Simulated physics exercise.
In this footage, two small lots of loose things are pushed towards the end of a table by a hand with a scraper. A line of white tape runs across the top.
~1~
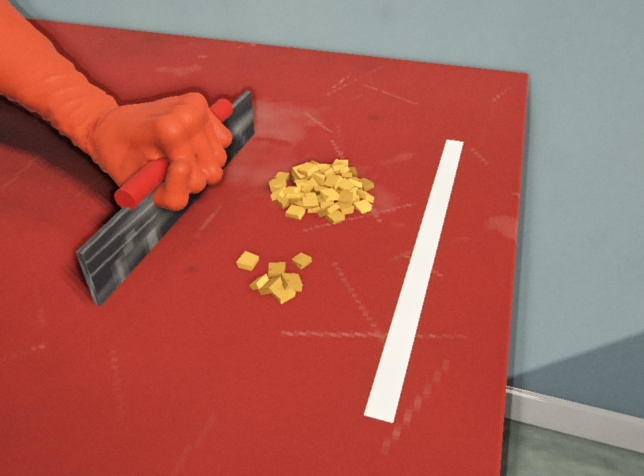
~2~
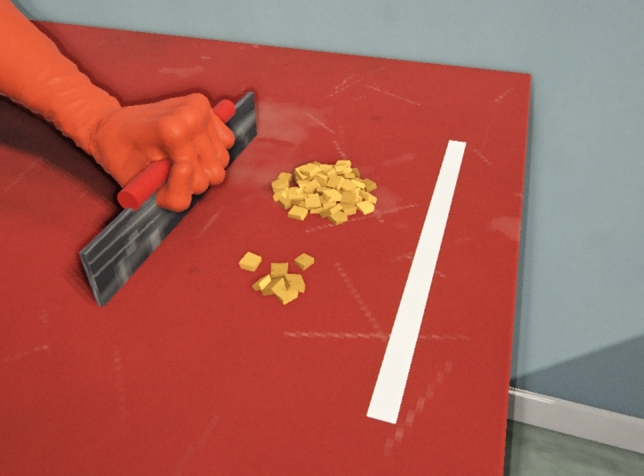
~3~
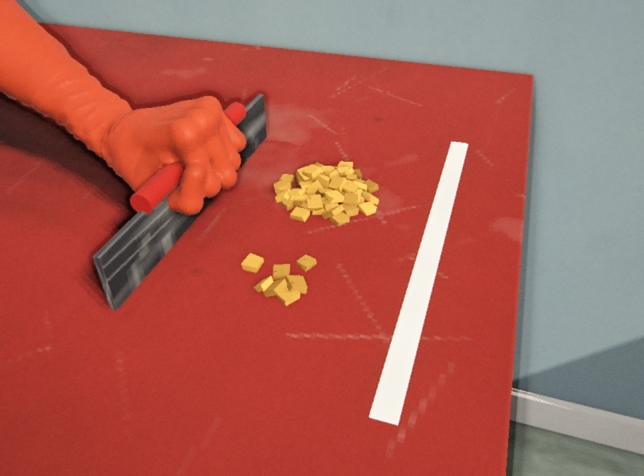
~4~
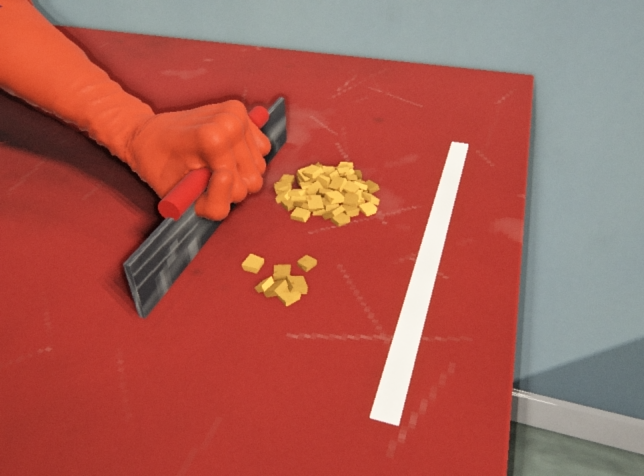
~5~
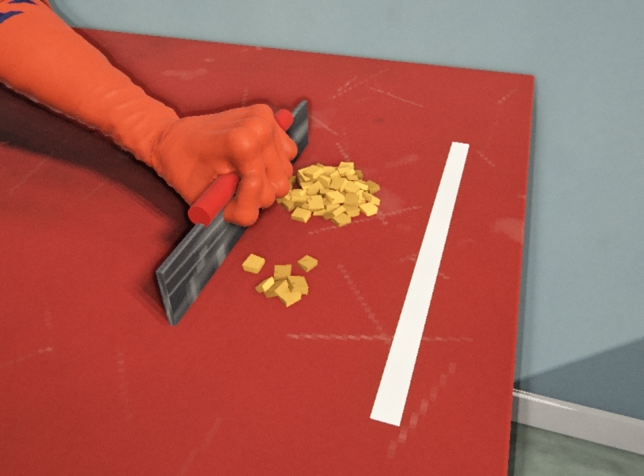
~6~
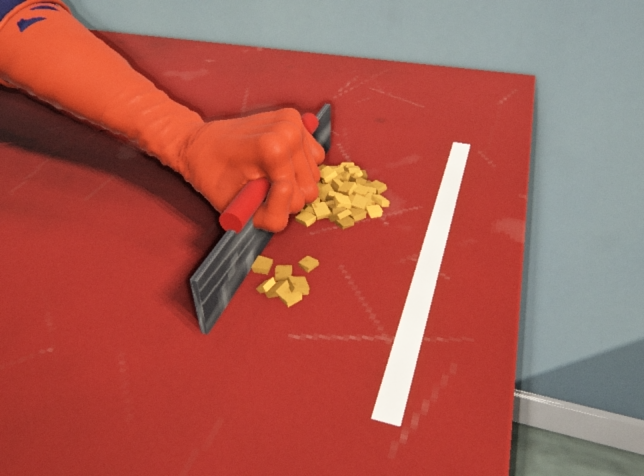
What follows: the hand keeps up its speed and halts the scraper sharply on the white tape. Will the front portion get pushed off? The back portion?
The front portion? It does not fall. The back portion? It does not all stay up.
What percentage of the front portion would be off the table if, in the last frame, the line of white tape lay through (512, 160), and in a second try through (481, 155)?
100 % and 0 %.
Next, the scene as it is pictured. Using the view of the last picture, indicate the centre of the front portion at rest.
It ends up centred around (448, 320) in the final picture.
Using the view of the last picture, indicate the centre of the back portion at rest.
I'd say somewhere about (485, 215).
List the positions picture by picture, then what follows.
In the first picture, scraper at (105, 261), at rest; white tape at (453, 150), about a palm's width from the edge; edge at (516, 264); front portion at (270, 286), a few cereal squares; back portion at (321, 188), some cereal squares.
In the second picture, scraper at (108, 262), at rest; back portion at (323, 189).
In the third picture, scraper at (121, 265); front portion at (275, 288).
In the fourth picture, scraper at (150, 273); back portion at (326, 191).
In the fifth picture, scraper at (180, 280); front portion at (276, 289).
In the sixth picture, scraper at (212, 287); white tape at (459, 152); edge at (523, 267); front portion at (277, 289); back portion at (340, 194), about two thirds pushed along.
Then, 0.47 s after the last picture, scraper still moving, near (365, 186); front portion all on the table, its front near (371, 301); back portion all on the table, its front near (455, 219).
Then, 0.96 s after the last picture, scraper stopped at the white tape; front portion all on the table, its front near (470, 323); back portion a stray few over the edge.
Then, 1.24 s after the last picture, scraper stopped at the white tape; front portion all on the table, its front near (470, 323); back portion a small part over the edge.
At rest, scraper stopped at the white tape; front portion all on the table, its front near (470, 323); back portion a small part over the edge.
